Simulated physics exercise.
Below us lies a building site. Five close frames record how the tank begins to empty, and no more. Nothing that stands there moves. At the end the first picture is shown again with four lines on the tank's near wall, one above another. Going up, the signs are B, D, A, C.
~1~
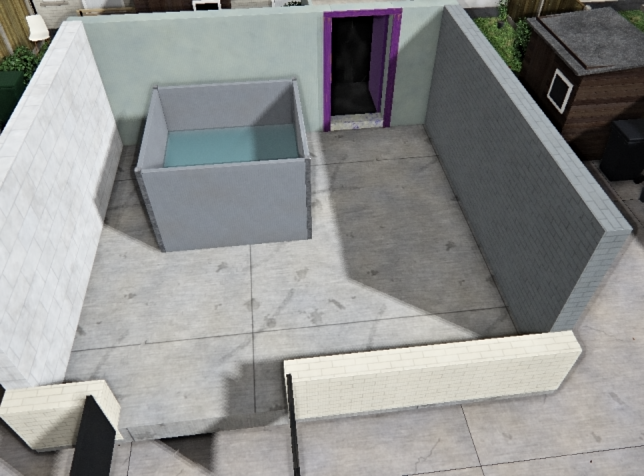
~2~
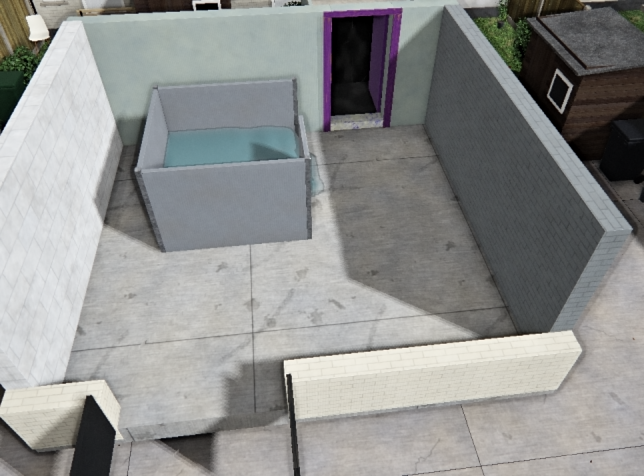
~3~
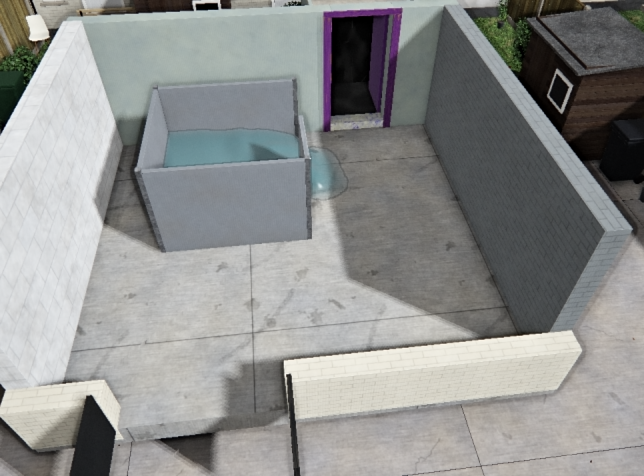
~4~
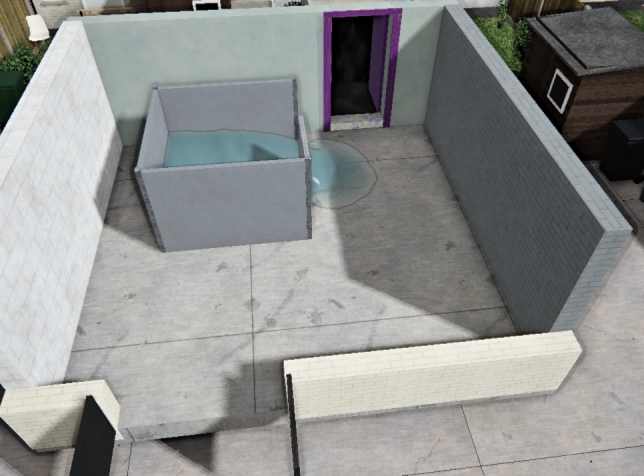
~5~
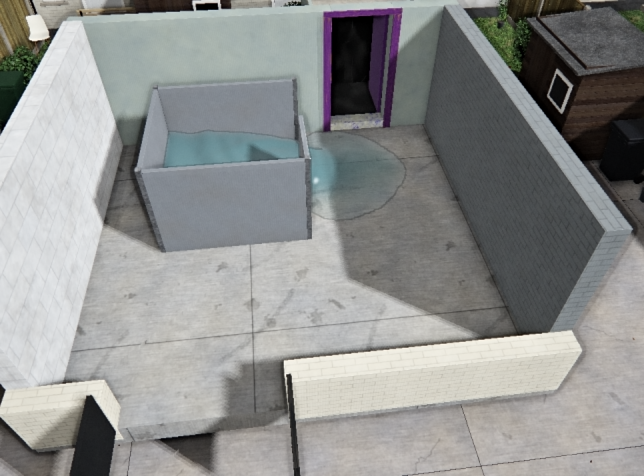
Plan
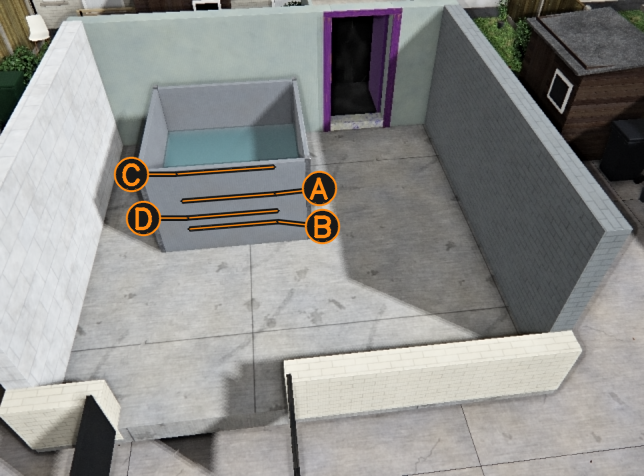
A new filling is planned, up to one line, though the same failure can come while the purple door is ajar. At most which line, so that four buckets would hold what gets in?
Level B.
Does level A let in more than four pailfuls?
Yes, that goes wrong.
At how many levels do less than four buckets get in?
One.
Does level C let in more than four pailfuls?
Yes, that goes wrong.
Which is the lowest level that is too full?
Here it is level D.
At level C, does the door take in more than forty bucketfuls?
Yes, clearly.
In orange, A at (229, 197); B at (234, 225); C at (225, 170); D at (232, 214); from the bottom up B, D, A, C.
With A, dozens of bucketfuls pour in.
With B, a splash gets over, under a bucket.
With C, dozens of bucketfuls pour in.
With D, about 8 bucketfuls get in.
